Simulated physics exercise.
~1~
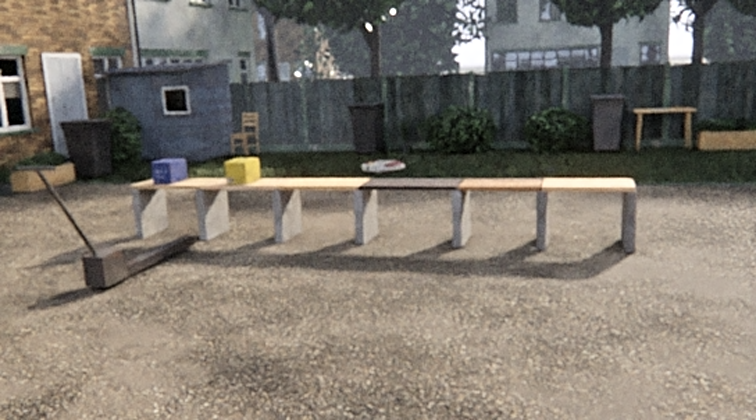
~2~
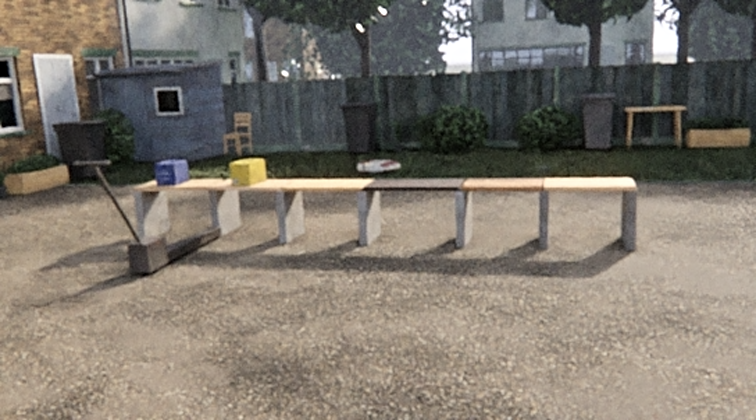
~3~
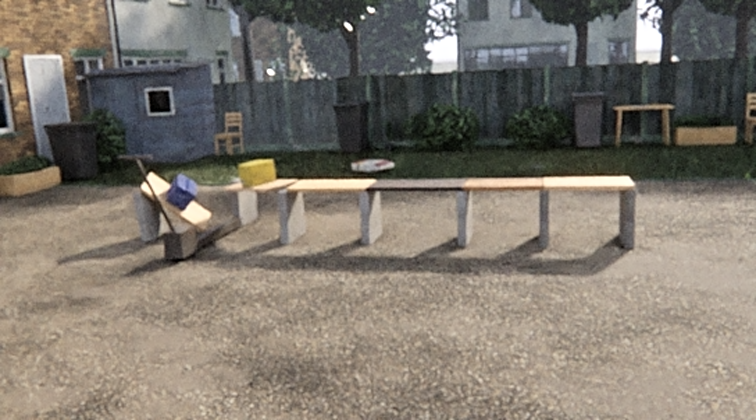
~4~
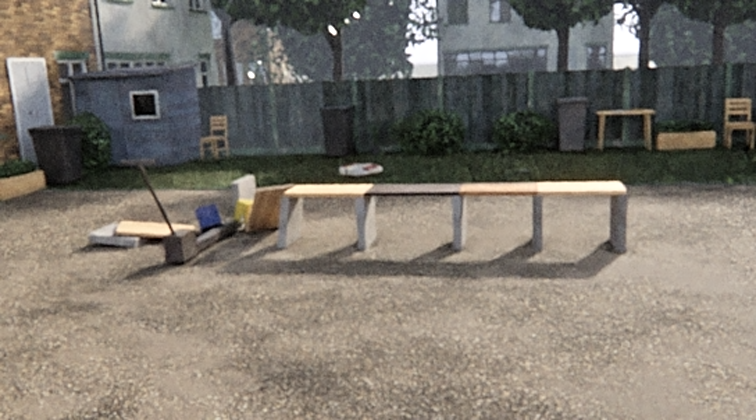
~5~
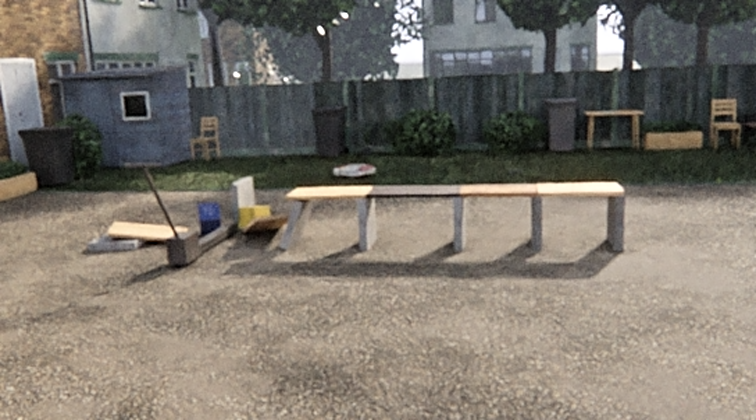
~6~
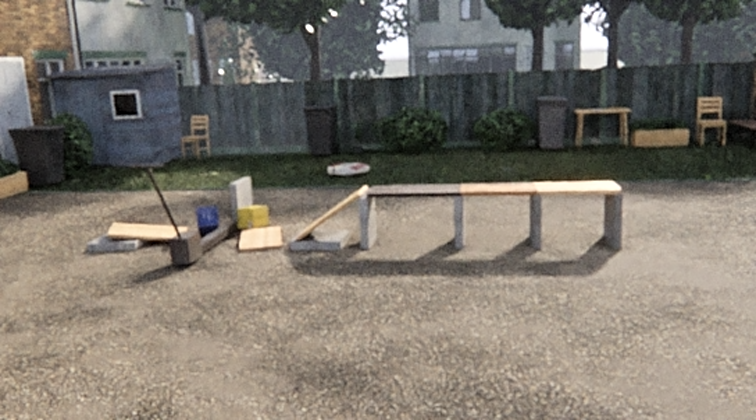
A dark block with a long slanting handle slides in from the left across a gravel yard, seen from the front with a slight sideways drift, before a fence, blue shed and houses. It heads for a low row of pale boards on grey uprights, with a blue box and a yellow box at the left end. It pushes at the base there, and the leftmost board tips, carrying the blue box down. The next spans collapse and the yellow box falls too. Finally another upright topples, leaving one board sloping against the three spans still standing at right.
